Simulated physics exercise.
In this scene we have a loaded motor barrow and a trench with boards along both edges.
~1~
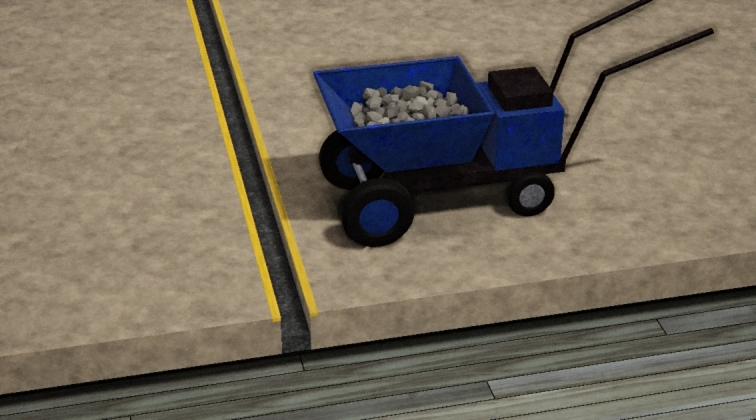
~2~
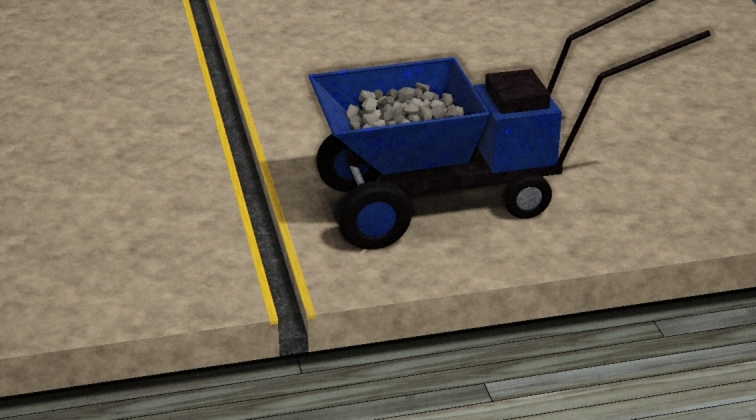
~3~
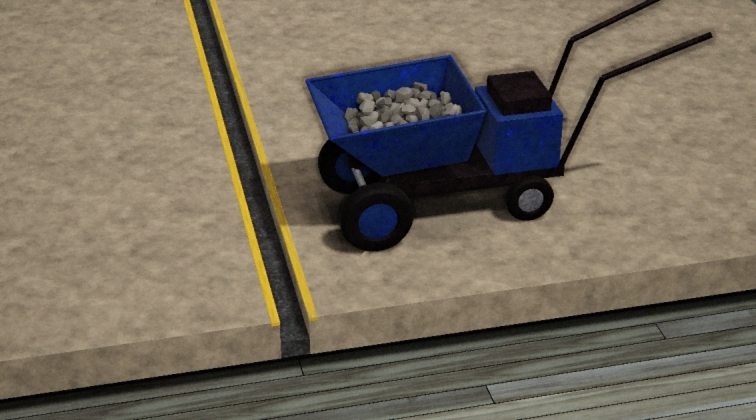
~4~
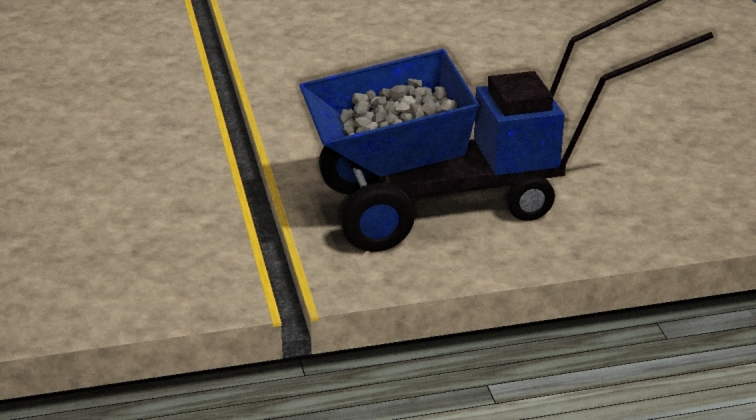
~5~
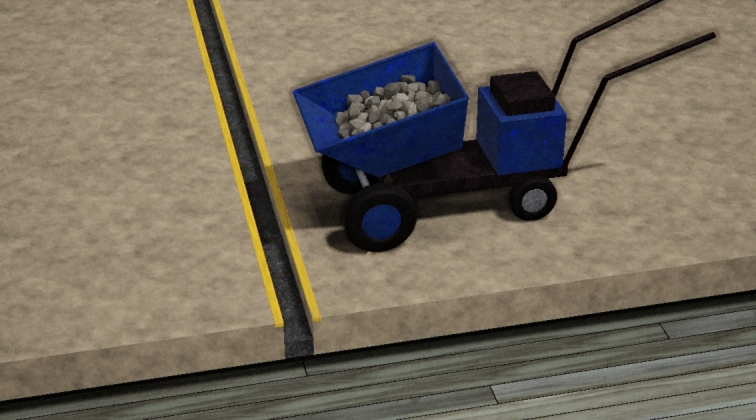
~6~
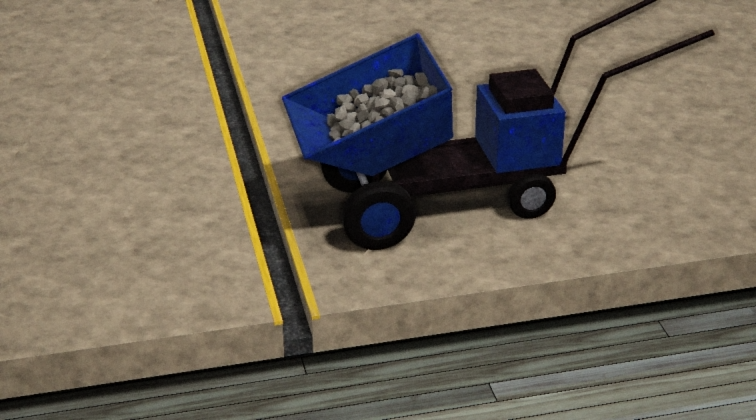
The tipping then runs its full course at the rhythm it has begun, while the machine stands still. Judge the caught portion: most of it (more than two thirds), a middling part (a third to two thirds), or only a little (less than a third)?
Only a little.
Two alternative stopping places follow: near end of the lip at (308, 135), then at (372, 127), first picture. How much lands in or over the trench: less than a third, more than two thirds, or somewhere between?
For the first case, under a third; for the second case, the middle third.
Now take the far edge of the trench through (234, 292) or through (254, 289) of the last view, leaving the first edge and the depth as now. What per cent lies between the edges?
Well, it'd be something like 70 per cent the first time and 40 per cent the second.
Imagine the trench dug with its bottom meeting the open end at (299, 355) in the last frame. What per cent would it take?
I'd guess about 10 %.
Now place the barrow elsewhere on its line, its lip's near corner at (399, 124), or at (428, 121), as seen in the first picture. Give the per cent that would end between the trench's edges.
From the first spot you get 40 percent, and from the second 20 percent.
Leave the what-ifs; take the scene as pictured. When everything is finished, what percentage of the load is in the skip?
Something like 30 in every hundred.
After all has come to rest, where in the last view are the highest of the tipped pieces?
Approximate top: (238, 217).
Soon, skip tipped steeply; all in the skip.
A while on, skip tipped right over; most in the skip; a stray few in or heaped over the trench; about a quarter beyond it.
Towards the end, skip tipped right over; about a third in the skip; a small part in or heaped over the trench; about two thirds beyond it.
Finally, skip tipped right over; about a third in the skip; a small part in or heaped over the trench; about two thirds beyond it.
